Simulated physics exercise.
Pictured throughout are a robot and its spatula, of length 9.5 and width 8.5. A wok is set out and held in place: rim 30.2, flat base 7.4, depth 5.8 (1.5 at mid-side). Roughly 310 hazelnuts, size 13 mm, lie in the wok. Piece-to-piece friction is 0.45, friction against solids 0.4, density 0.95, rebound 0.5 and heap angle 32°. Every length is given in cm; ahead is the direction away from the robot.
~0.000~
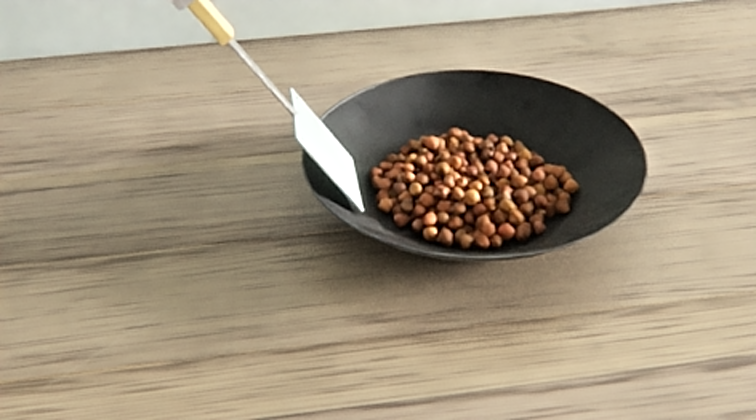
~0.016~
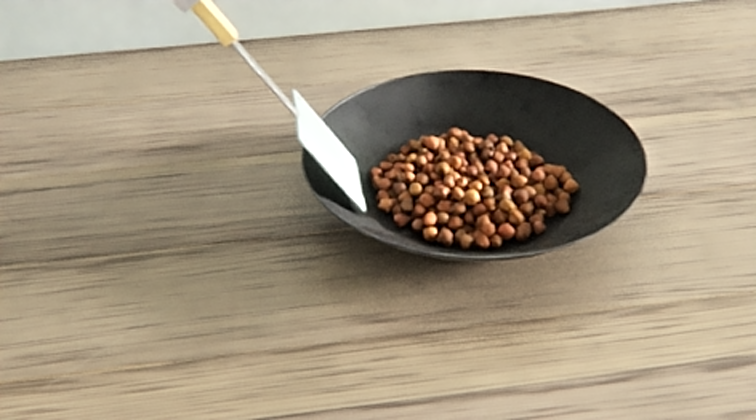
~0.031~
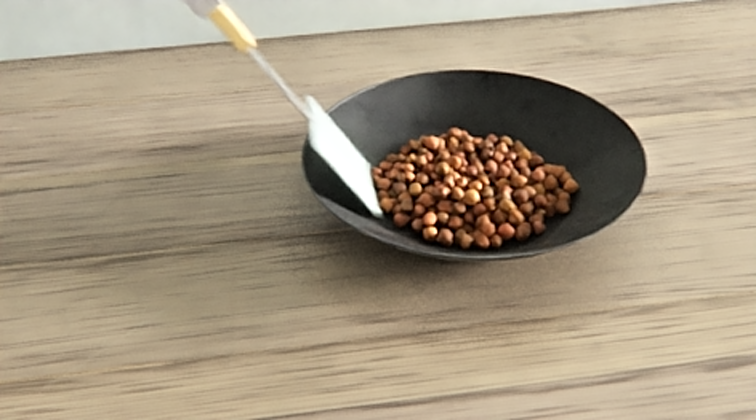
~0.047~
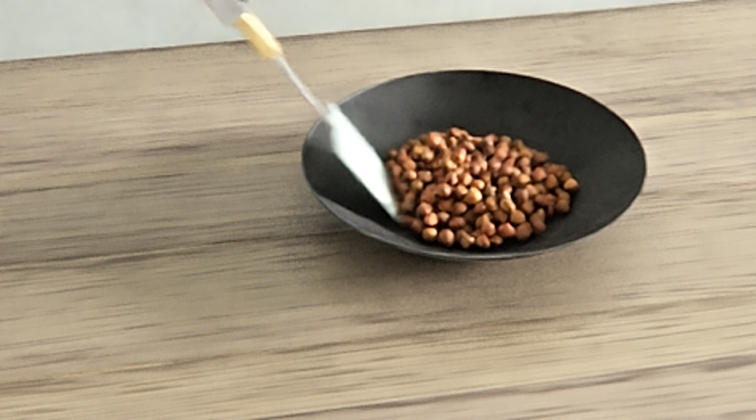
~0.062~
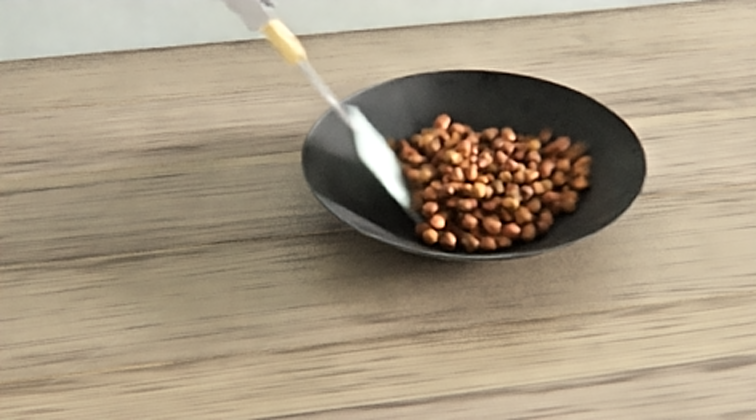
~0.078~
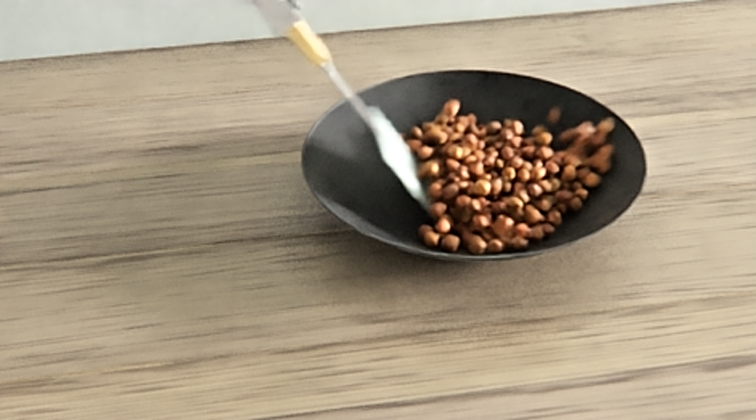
A white spatula with a yellow-banded handle, entering from the upper left, slides rightward and slightly down inside a black wok, meets the reddish-brown hazelnuts and pushes them. The heap bunches and shifts right, some nuts riding up the far right side, while the wok stays still. The unmoving camera looks down at an angle on a brown wood-grain tabletop with a pale strip behind.
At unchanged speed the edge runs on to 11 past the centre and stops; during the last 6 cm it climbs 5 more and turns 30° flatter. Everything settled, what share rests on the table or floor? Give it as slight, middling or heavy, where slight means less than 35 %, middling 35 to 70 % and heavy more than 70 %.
Middling.
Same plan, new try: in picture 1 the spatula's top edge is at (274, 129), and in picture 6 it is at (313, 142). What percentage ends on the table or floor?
Roughly 25 percent ends up there.
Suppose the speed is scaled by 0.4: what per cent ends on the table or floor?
About 20 per cent.
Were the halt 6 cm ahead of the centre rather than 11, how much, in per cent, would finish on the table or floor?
About 20 %.
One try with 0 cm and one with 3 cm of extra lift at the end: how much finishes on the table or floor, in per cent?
45 and 50 %.
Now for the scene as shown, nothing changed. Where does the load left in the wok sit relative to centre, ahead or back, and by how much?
Roughly 3.5 centimetres ahead.
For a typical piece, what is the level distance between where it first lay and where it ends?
It comes to some 15 cm.
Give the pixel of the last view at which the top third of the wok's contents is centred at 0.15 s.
I'd put it close to (557, 154).
After 0.12 s, sloping 58°, highest piece 10 above the table; 301 in the wok, 7 on the blade or in flight.
After 0.15 s, sloping 52°, highest piece 13 above the table; 293 in the wok, 15 on the blade or in flight.
After 0.37 s, sloping 28°, highest piece 19 above the table; 162 in the wok, 68 on the table or floor, 78 on the blade or in flight.
After 1.42 s, sloping 28°, highest piece 4 above the table; 162 in the wok, 146 on the table or floor.
At rest, 162 in the wok, 146 on the table or floor. That is 47 % on the table or floor.
